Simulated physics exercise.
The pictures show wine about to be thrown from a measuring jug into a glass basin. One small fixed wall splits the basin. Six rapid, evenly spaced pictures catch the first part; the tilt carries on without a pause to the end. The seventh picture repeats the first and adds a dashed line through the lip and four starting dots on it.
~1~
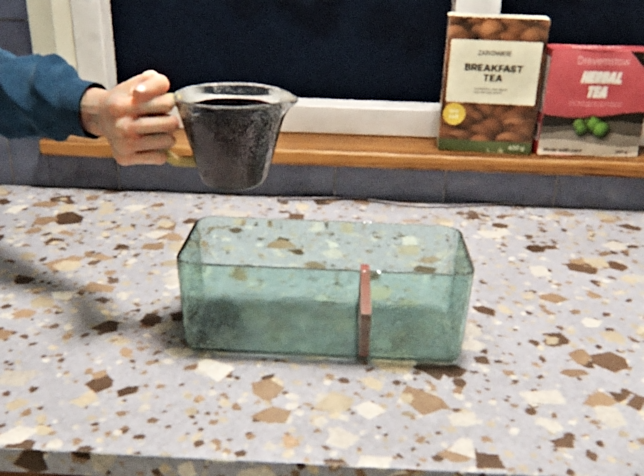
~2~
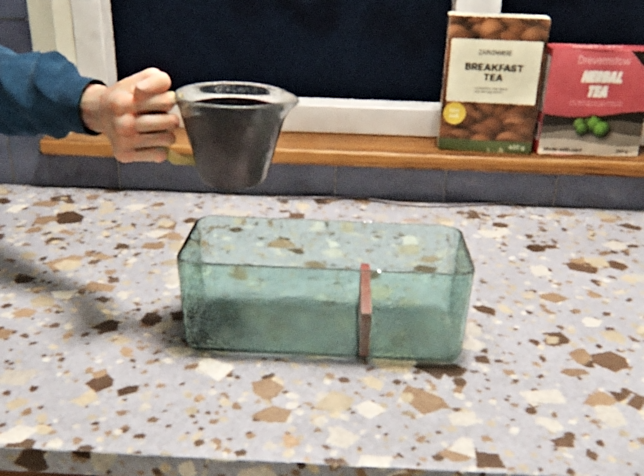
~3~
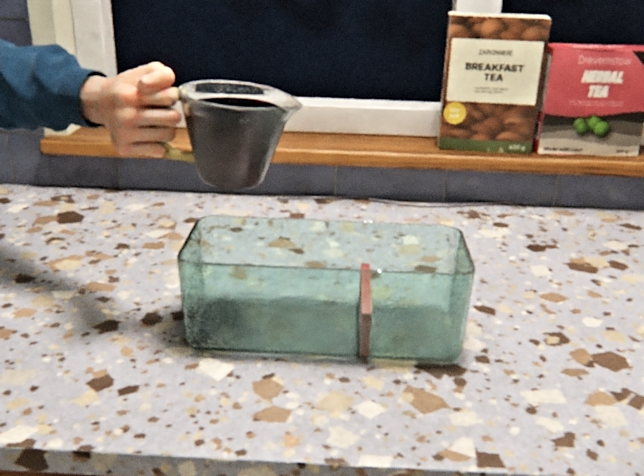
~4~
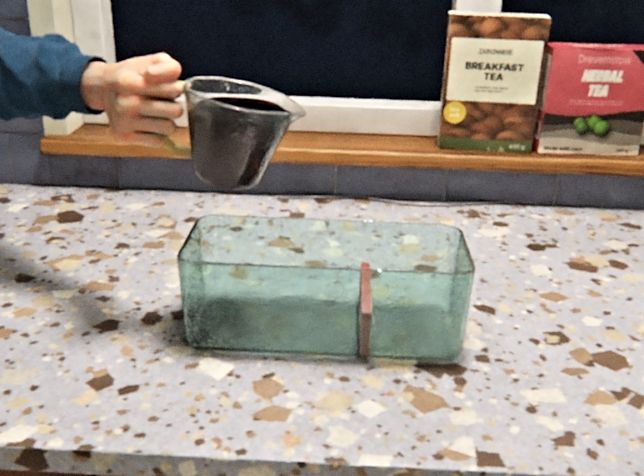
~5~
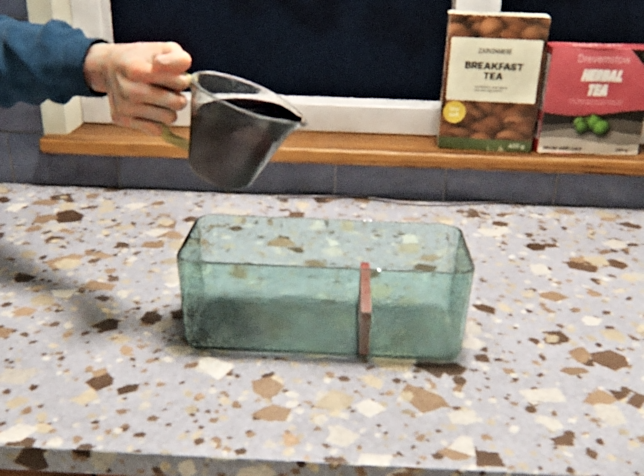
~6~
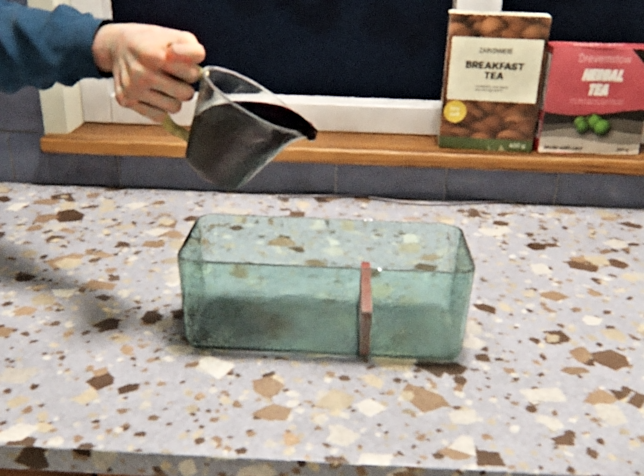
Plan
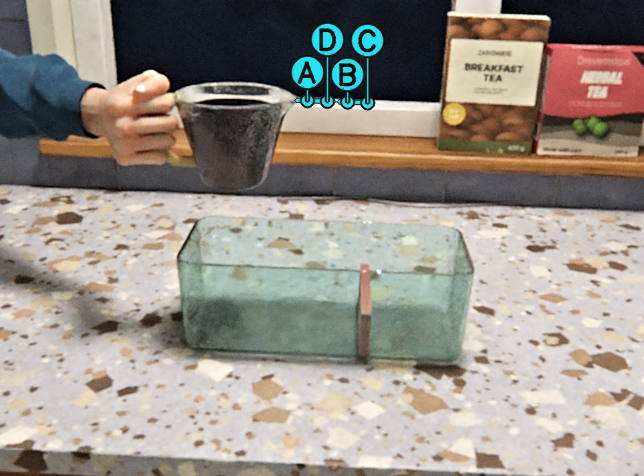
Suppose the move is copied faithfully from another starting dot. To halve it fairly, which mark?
I would pick dot D.
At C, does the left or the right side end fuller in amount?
The right one.
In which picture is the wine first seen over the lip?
In picture 6.
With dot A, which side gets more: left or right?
The left one.
On the marked copy, A at (307, 100); B at (347, 102); C at (367, 102); D at (327, 101).
With A, about 80 % ends left of the wall and 18 % right of it.
With B, about 16 % ends left of the wall and 83 % right of it.
With C, about 5 % ends left of the wall and 93 % right of it.
With D, about 50 % ends left of the wall and 49 % right of it.
